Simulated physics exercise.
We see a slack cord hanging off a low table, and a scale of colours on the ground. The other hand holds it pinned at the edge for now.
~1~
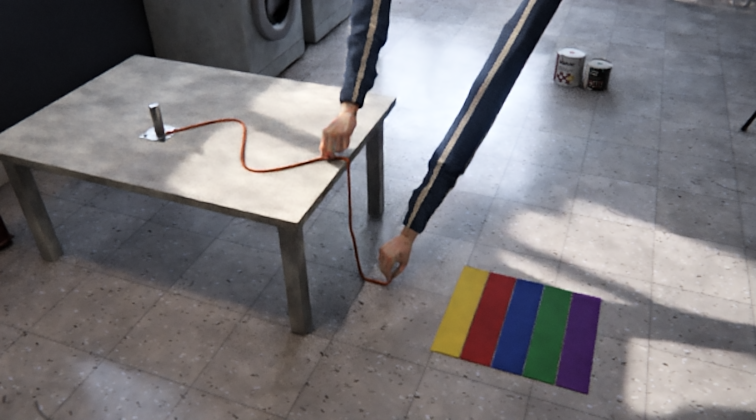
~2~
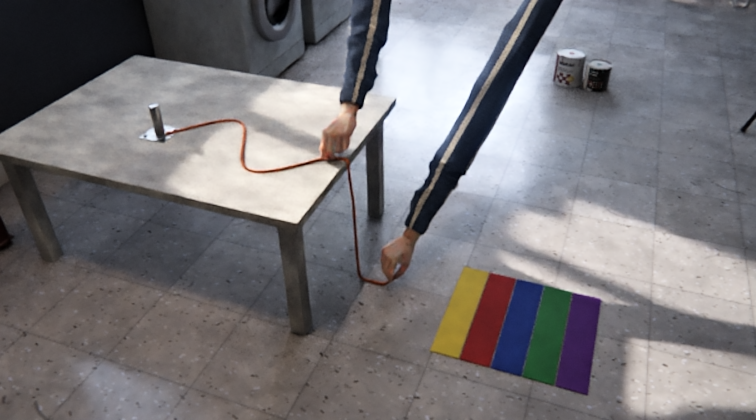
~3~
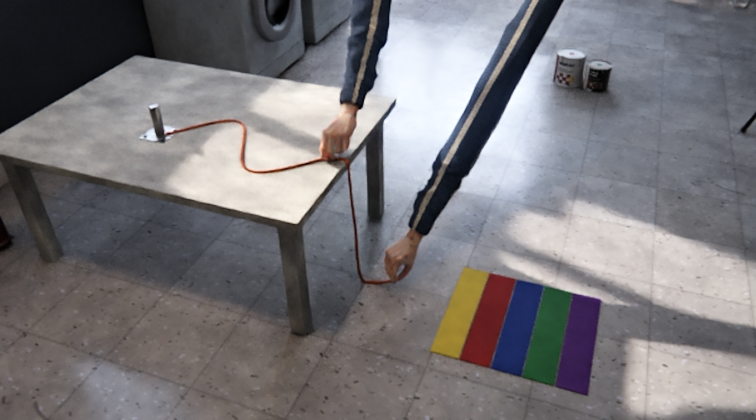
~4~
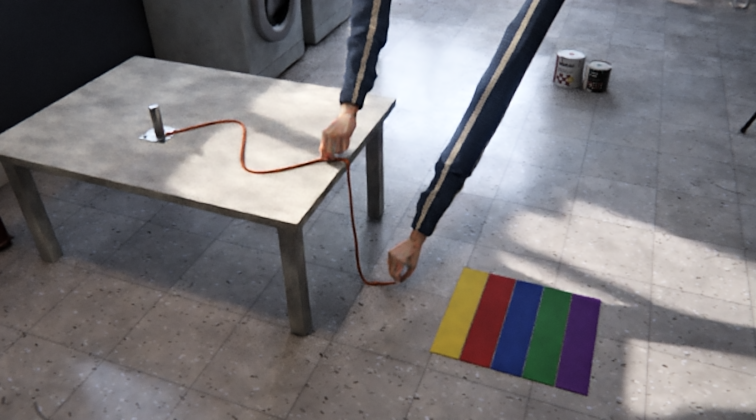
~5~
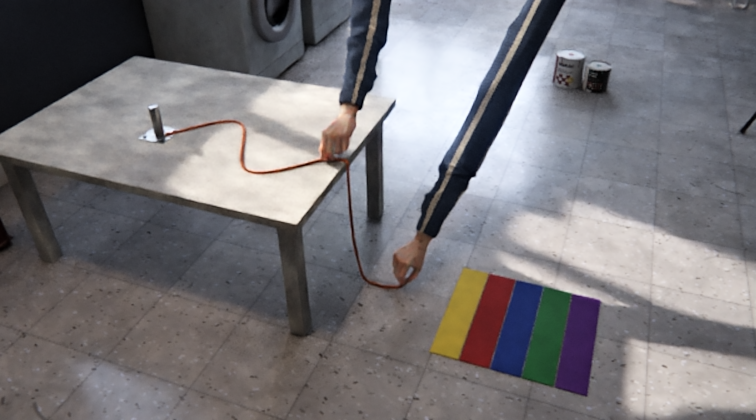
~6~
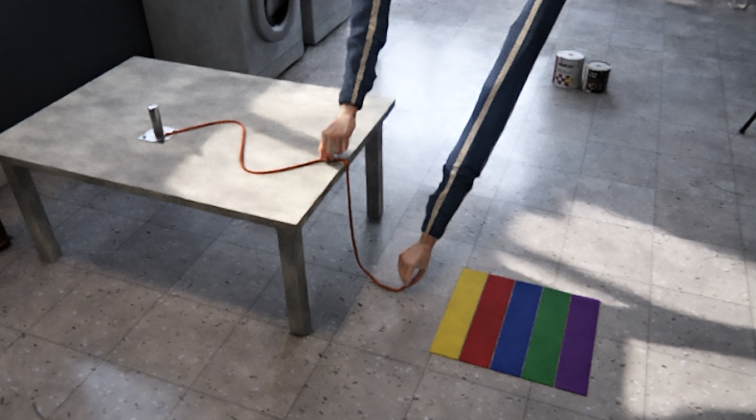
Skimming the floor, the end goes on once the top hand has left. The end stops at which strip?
At the purple strip.
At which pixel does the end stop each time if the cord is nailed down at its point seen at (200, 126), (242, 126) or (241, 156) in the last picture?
Going try by try, I'd put it close to (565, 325), then (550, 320), and finally (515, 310).
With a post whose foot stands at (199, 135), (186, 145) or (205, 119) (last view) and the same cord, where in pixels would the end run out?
Going through them in sequence: (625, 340), (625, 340) and finally (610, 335).
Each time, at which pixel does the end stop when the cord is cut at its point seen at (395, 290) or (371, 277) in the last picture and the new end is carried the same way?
The pixels are close to (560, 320) and (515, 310), one per try.
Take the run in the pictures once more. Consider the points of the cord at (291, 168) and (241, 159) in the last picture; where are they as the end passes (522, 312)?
The first ends at (349, 187) and the second at (305, 154).
Early on, end near (522, 312); over blue.
Midway, end near (560, 322); over green.
At the end of the slack, end near (583, 327); over purple. It halts on the purple strip.
